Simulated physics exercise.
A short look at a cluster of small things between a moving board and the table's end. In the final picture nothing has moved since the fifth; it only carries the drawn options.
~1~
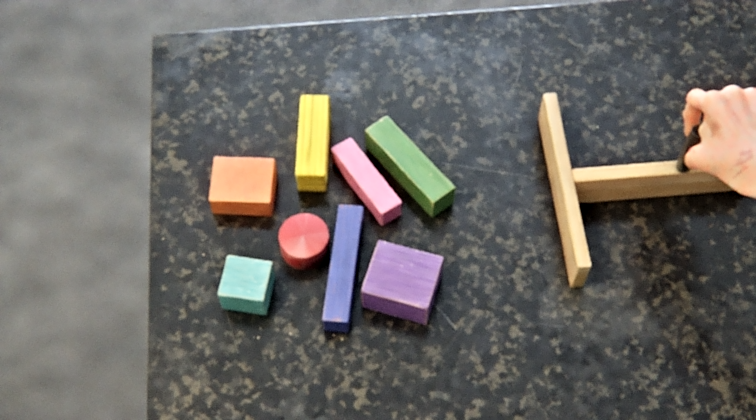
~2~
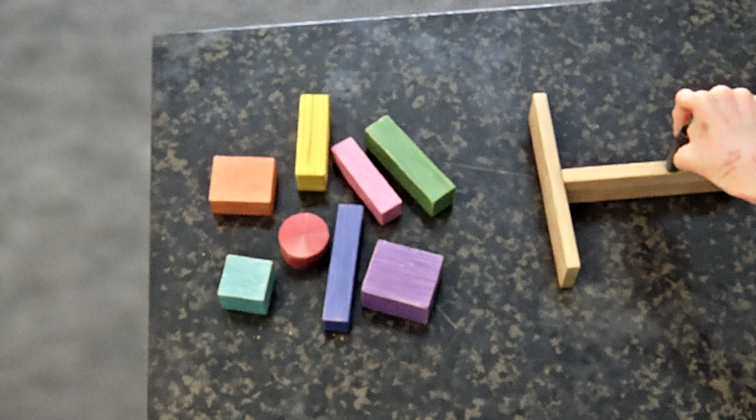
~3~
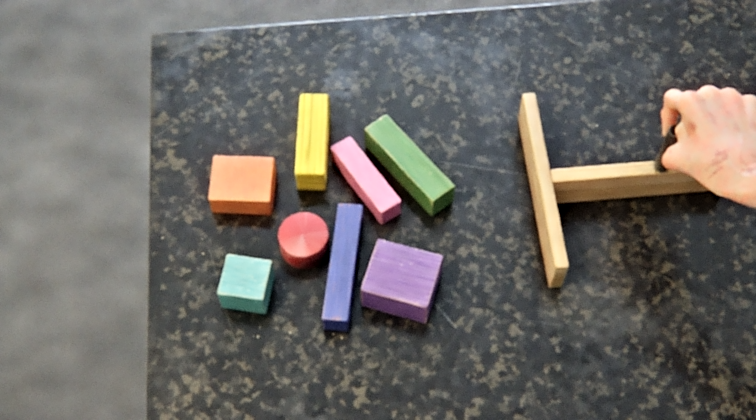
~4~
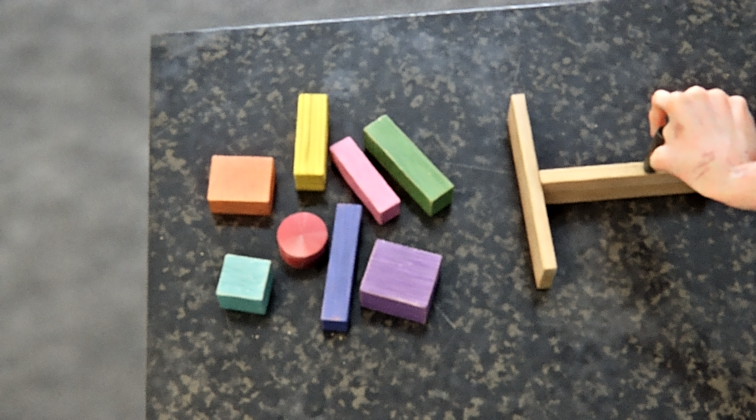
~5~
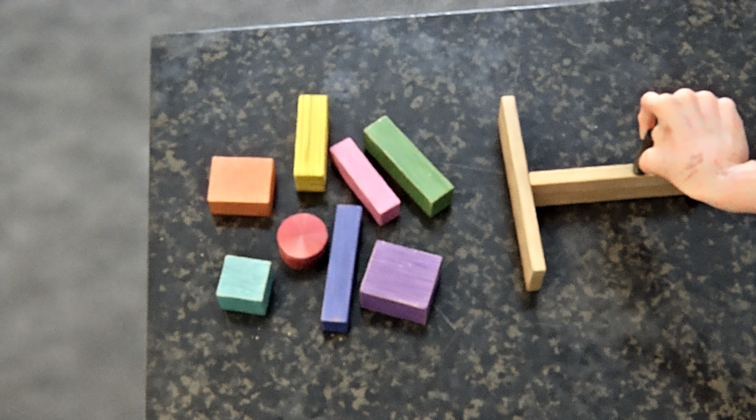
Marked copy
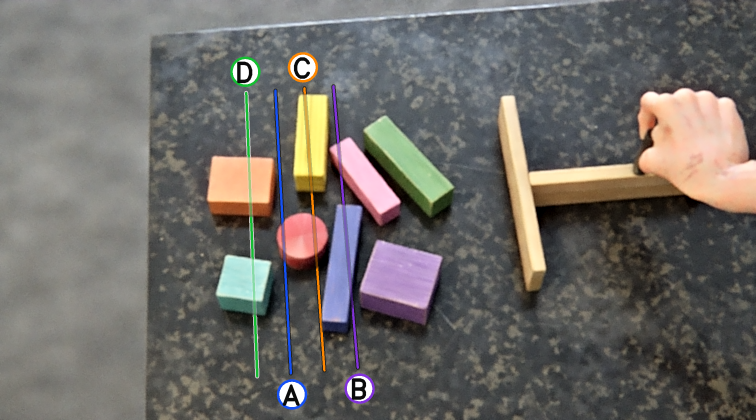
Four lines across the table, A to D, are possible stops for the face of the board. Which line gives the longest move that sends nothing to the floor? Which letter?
Stop at A.
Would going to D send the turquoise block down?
By then, yes.
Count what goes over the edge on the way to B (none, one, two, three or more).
By then, none.
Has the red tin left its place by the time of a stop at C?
Yes.
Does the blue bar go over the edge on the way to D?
By then, no.
On the marked copy, A at (283, 222); B at (345, 217); C at (314, 219); D at (251, 224).
Following A. Soon after the start, board (437, 186); green bar (395, 166); orange block (242, 186).
Later, board (349, 193); orange block (227, 188); turquoise block (230, 286).
In the end, board (285, 198); orange block (165, 192); turquoise block (166, 279); nothing has fallen.
As for the rest, B is safe but short; C is safe but short; D drops the red tin, orange block and turquoise block.
